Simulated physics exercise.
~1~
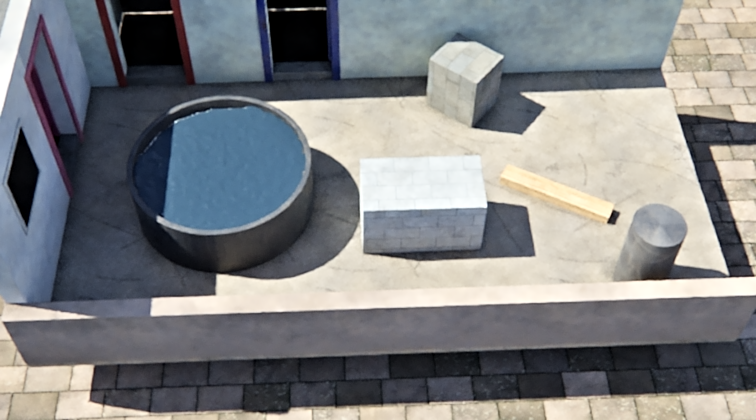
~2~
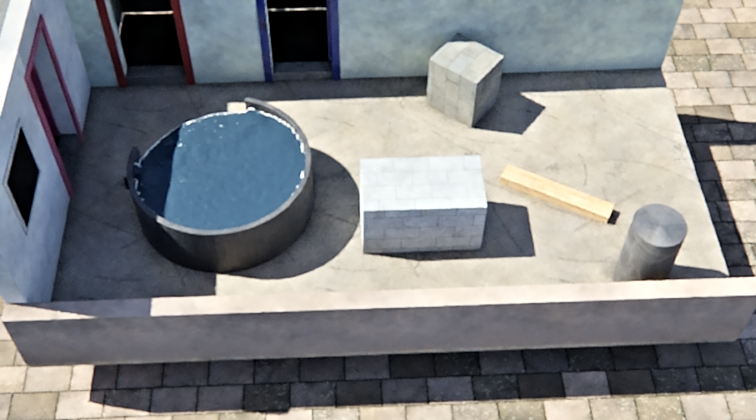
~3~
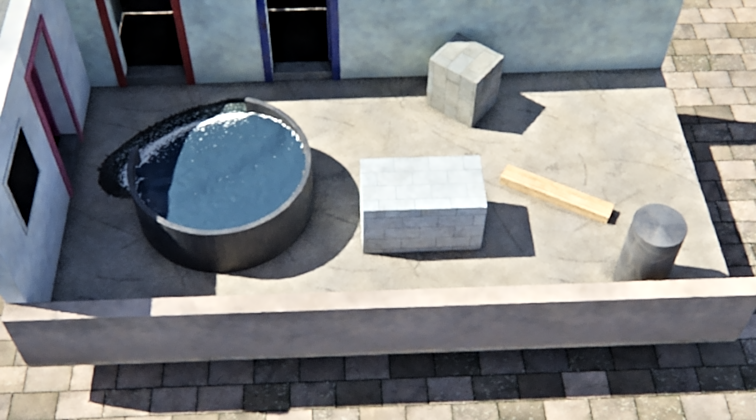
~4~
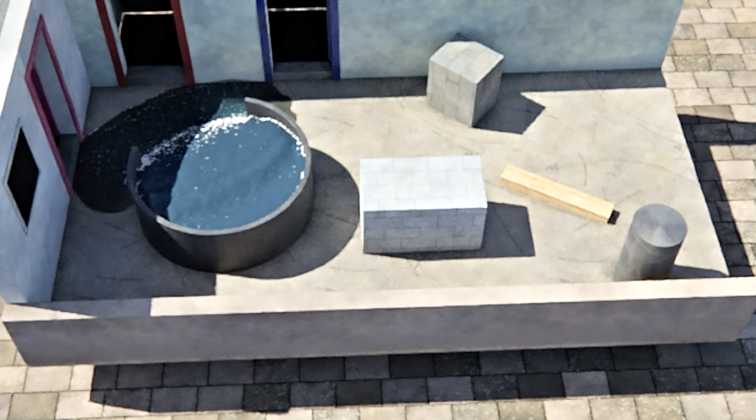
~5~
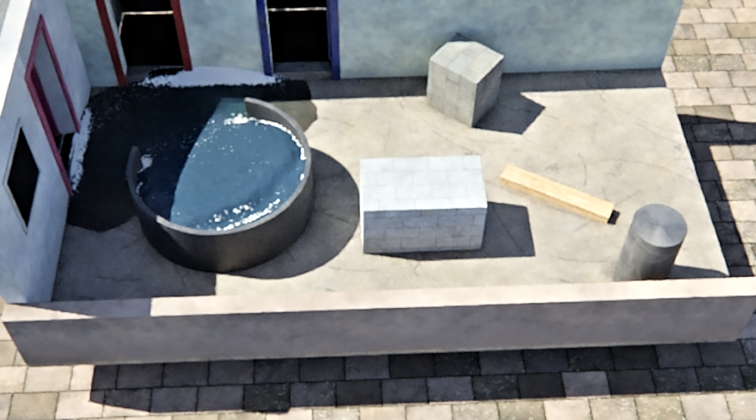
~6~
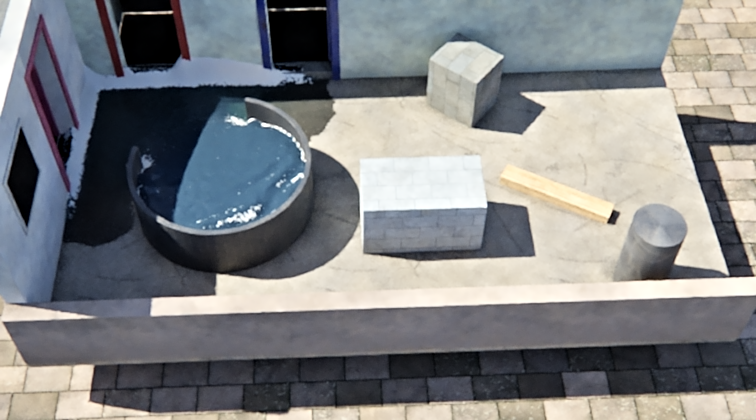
At the start, a round tank full of water stands whole and still in a walled yard beside pale blocks, a plank and a short cylinder. Its far side opens and water pours out, spreading dark across the ground behind it to the walls and doorways, while the blocks stay put.
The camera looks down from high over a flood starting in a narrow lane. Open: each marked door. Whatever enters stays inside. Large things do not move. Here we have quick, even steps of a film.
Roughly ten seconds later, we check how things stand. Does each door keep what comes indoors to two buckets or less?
The red door is swamped; the blue door is not swamped; the pink door is swamped.
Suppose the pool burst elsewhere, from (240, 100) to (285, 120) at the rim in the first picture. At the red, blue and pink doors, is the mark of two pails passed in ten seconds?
The red door falls short, the blue door exceeds it, and the pink door falls short.
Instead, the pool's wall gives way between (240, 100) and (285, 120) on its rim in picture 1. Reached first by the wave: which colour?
That would be the blue-painted one.
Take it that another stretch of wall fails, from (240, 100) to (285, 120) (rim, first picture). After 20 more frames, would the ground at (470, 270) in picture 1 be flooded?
Spot status: Not reached.
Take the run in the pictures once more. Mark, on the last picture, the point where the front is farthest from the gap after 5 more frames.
My guess is roughly (426, 76).
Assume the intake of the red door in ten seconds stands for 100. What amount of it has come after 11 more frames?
About 70 per cent.
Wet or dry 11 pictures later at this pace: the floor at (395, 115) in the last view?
By then I'd expect it to be inundated.
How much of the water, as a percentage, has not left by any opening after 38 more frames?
Roughly 82 per cent.
A moment on, water covers 20 % of the floor; the red door far over two buckets in, the blue door wet at the sill, nothing in, the pink door under two buckets in.
Next, water covers 35 % of the floor; the red door far over two buckets in, the blue door under two buckets in, the pink door over two buckets in.
Then, water covers 55 % of the floor; the red door far over two buckets in, the blue door under two buckets in, the pink door far over two buckets in.
Later, water covers 90 % of the floor; the red door far over two buckets in, the blue door under two buckets in, the pink door far over two buckets in.
In the end, water covers 95 % of the floor; the red door far over two buckets in, the blue door under two buckets in, the pink door far over two buckets in.
